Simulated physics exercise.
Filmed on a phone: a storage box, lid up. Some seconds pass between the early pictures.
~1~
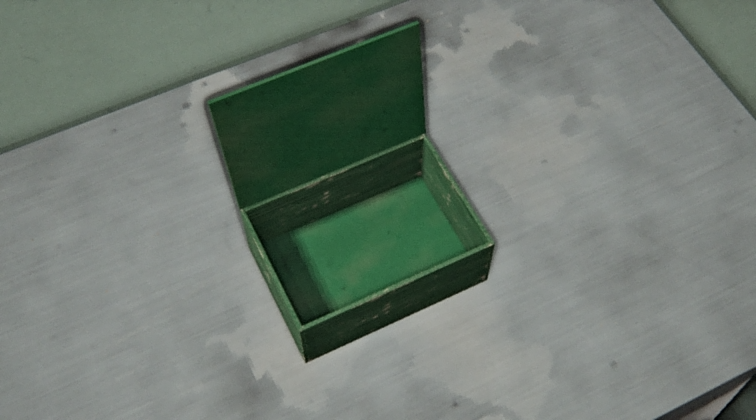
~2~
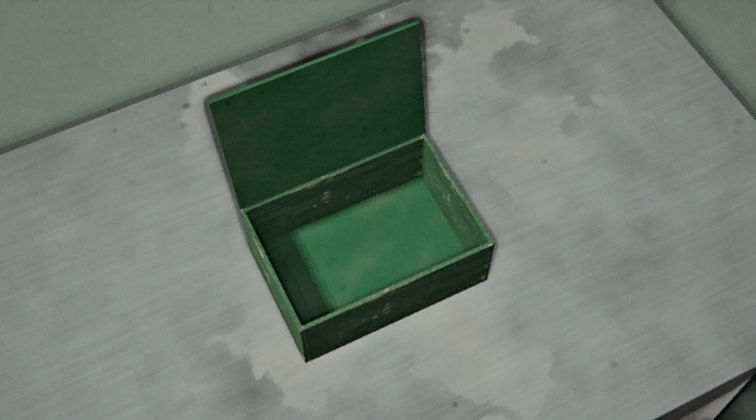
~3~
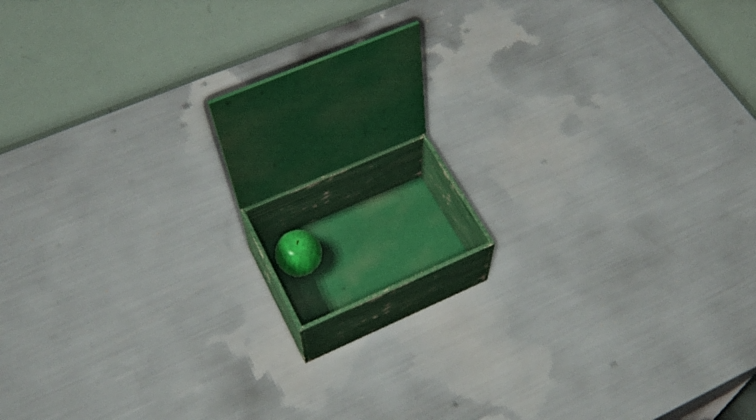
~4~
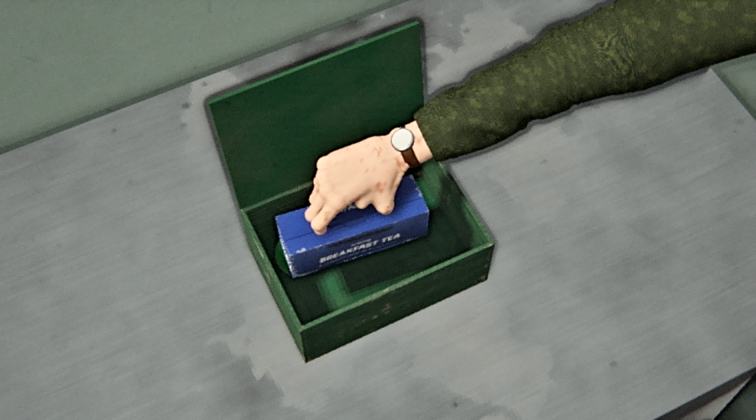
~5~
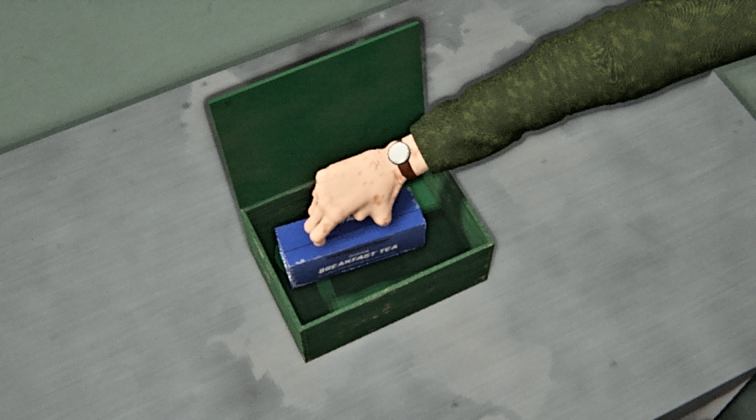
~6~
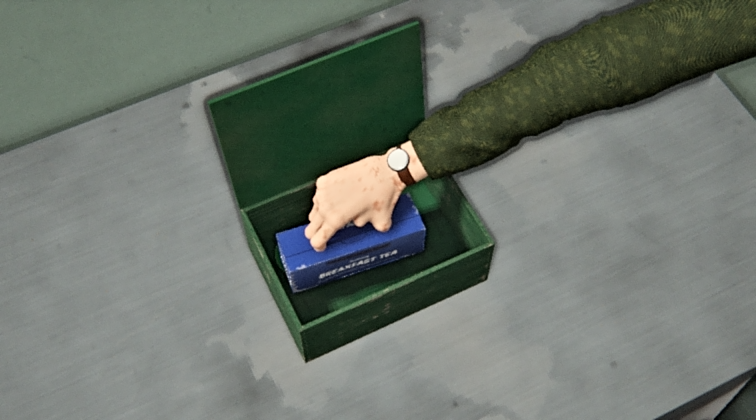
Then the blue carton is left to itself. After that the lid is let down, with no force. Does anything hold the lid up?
In the end the lid sits on the rim.
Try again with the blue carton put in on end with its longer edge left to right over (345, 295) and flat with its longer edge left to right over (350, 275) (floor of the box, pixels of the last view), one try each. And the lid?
In the first case it stays ajar; in the second case it sits on the rim.
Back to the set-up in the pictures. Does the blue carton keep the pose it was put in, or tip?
The blue carton ends up tilted.
Then, 1.30 s past the last view, lid 80° above the rim; blue carton on its side near (358, 291); green apple displaced a little.
Then, 1.90 s past the last view, lid 24° above the rim; blue carton on its side near (358, 291); green apple displaced a little.
Finally, lid shut; down or leaning hard in the box, blue carton; green apple still in place. Final places as the last picture's camera would see them, blue carton near (358, 291).
